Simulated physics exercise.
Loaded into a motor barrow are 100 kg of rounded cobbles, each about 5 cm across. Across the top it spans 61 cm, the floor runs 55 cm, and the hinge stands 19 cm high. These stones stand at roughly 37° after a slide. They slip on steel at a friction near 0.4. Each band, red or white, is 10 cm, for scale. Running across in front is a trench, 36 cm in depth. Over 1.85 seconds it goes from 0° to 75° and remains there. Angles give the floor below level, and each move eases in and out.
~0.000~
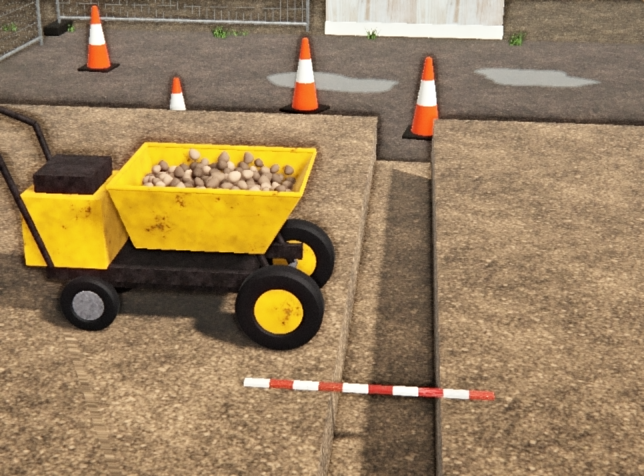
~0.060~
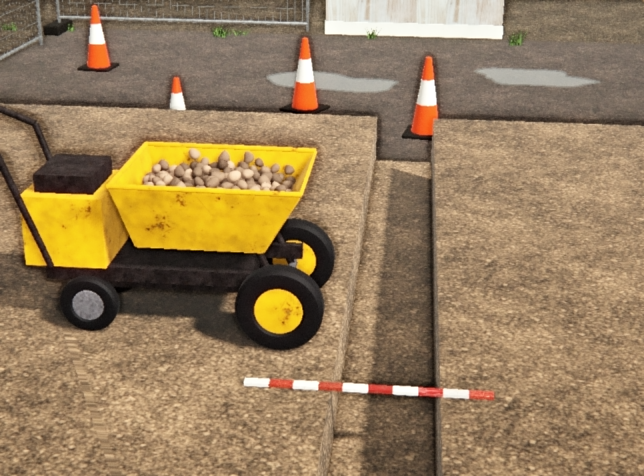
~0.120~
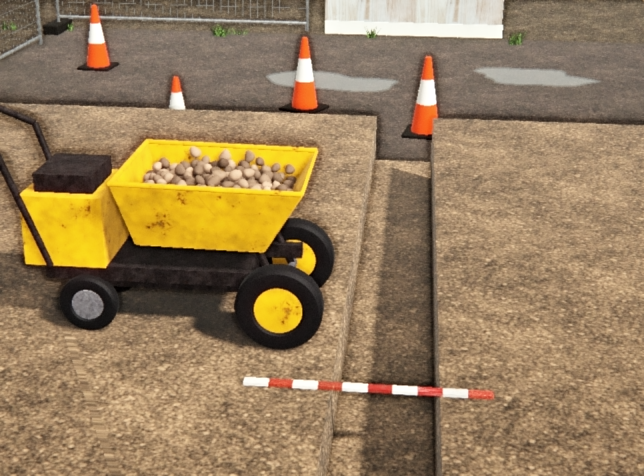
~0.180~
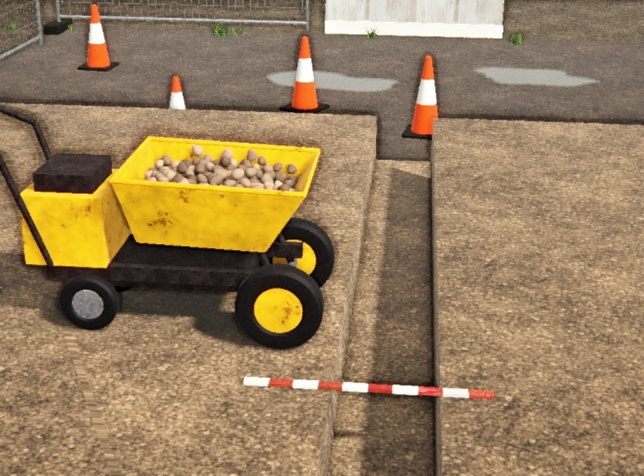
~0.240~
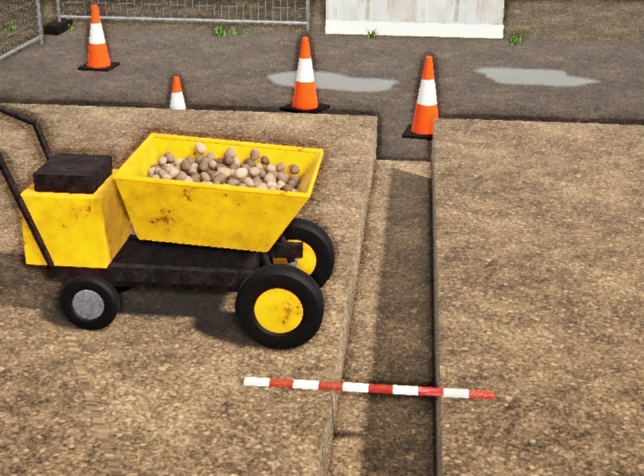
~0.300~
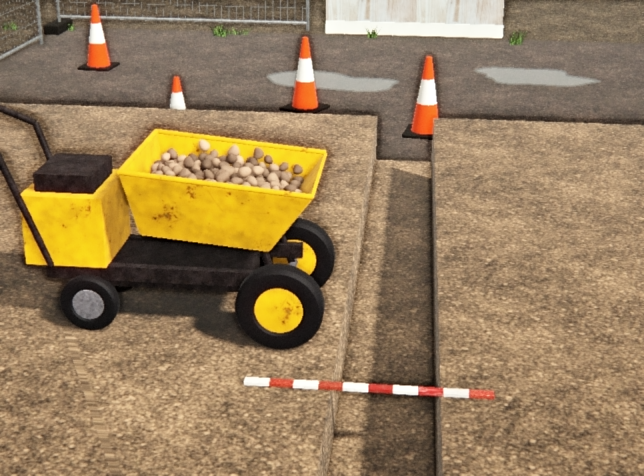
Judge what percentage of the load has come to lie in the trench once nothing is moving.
Roughly 58 in every hundred.
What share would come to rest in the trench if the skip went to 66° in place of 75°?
Roughly 40%.
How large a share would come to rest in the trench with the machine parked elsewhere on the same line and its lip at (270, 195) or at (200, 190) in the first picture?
From the first spot near 85, from the second near 95 per cent.
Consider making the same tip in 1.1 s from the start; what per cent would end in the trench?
Roughly 45% would finish there.
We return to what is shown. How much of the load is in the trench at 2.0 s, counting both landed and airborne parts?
By then, around 20 percent.
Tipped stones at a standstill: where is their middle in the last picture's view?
Around (430, 376).
After 1.4 s the floor is at 63°; 99 % in the skip, 1 % in the trench; the foremost stones are at (410, 254).
After 2.0 s the floor is at 75°; 50 % in the skip, 18 % in the trench, 32 % past the trench; the foremost stones are at (532, 305).
After 2.3 s the floor is at 75°; 26 % in the skip, 30 % in the trench, 44 % past the trench; the foremost stones are at (592, 306).
After 4.2 s the floor is at 75°; 0 % in the skip, 58 % in the trench, 42 % past the trench; the foremost stones are at (615, 305).
